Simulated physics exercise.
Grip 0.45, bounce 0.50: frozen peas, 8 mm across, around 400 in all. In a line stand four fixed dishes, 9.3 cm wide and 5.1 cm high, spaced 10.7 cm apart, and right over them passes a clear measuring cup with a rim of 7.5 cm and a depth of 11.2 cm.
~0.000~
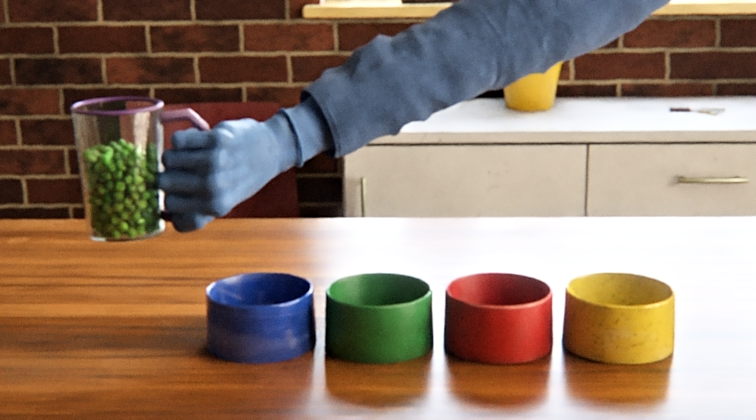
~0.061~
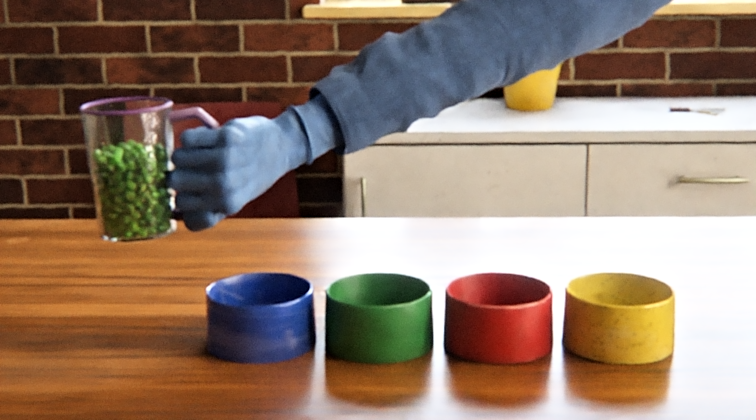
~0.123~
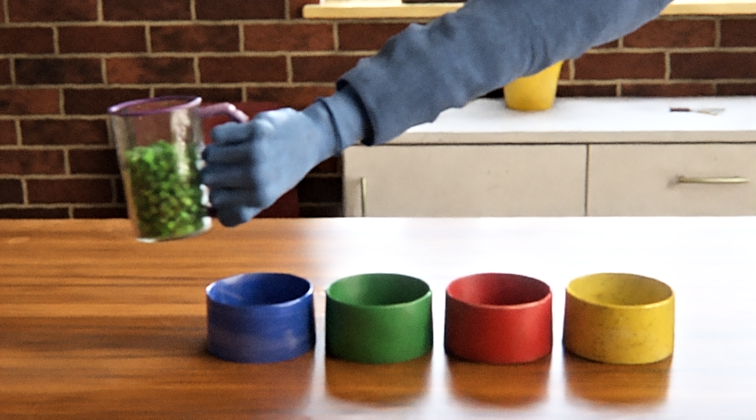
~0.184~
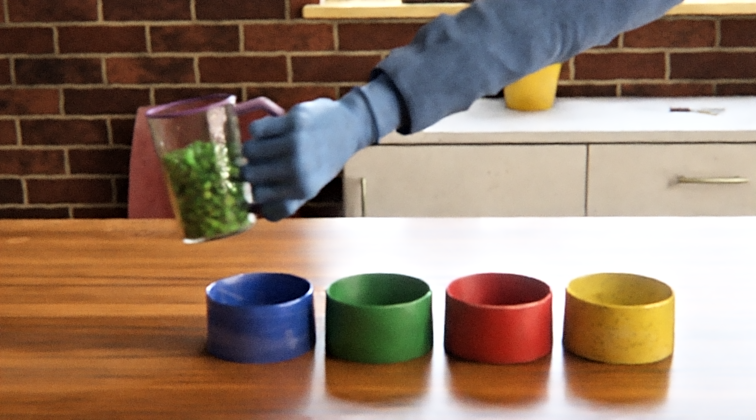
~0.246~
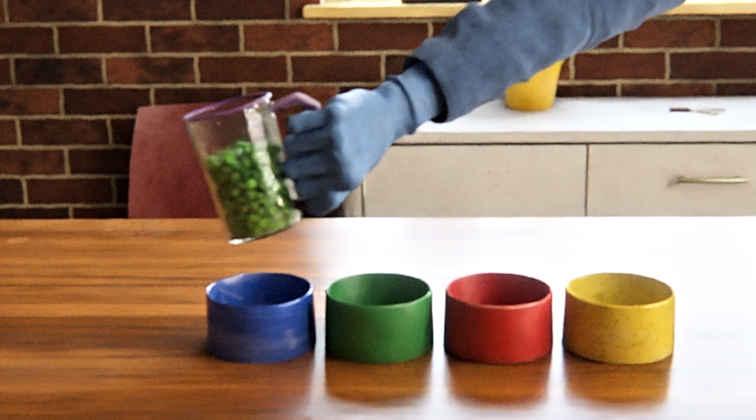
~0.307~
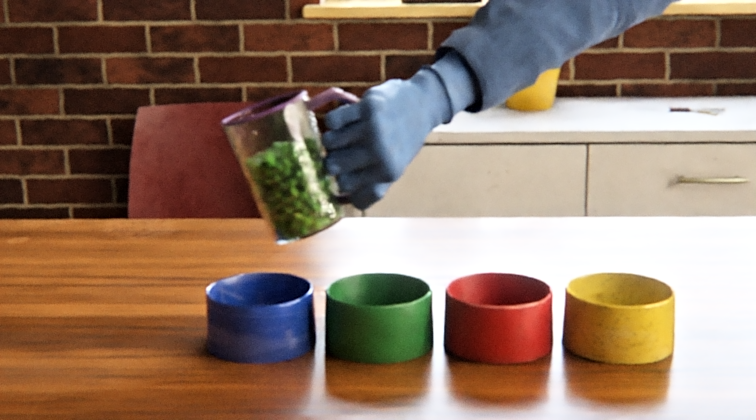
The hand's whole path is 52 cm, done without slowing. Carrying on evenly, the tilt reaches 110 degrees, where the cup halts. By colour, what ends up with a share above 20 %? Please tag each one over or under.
Red - under; blue - under; green - under; yellow - over; counter - under.
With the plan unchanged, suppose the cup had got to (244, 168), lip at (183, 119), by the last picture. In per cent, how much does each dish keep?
Final shares - red 0 %, blue 0 %, green 0 %, yellow 100 %.
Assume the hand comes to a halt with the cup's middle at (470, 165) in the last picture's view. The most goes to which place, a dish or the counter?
Most goes to: Green.
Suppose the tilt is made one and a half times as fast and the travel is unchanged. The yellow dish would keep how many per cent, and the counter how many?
In that case the yellow dish gets 100 while the counter gets 0.
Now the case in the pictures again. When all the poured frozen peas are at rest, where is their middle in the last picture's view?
Est. centre at rest: (615, 315) px.
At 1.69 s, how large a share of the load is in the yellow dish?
About 45 percent.
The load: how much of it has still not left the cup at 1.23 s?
Close to 100 % of the load.
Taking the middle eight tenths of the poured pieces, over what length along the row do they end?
It covers some 5 centimetres of the row.
Then, at 0.86 s, tilt 62 degrees; cup holds 100 %.
Then, at 1.23 s, tilt 90 degrees; cup holds 100 %.
After 1.69 s, tilt 110 degrees; cup holds 50 %, yellow 45 %.
In the end, at 2.7 s, red 0 %, blue 0 %, green 0 %, yellow 100 %, counter 0 %.
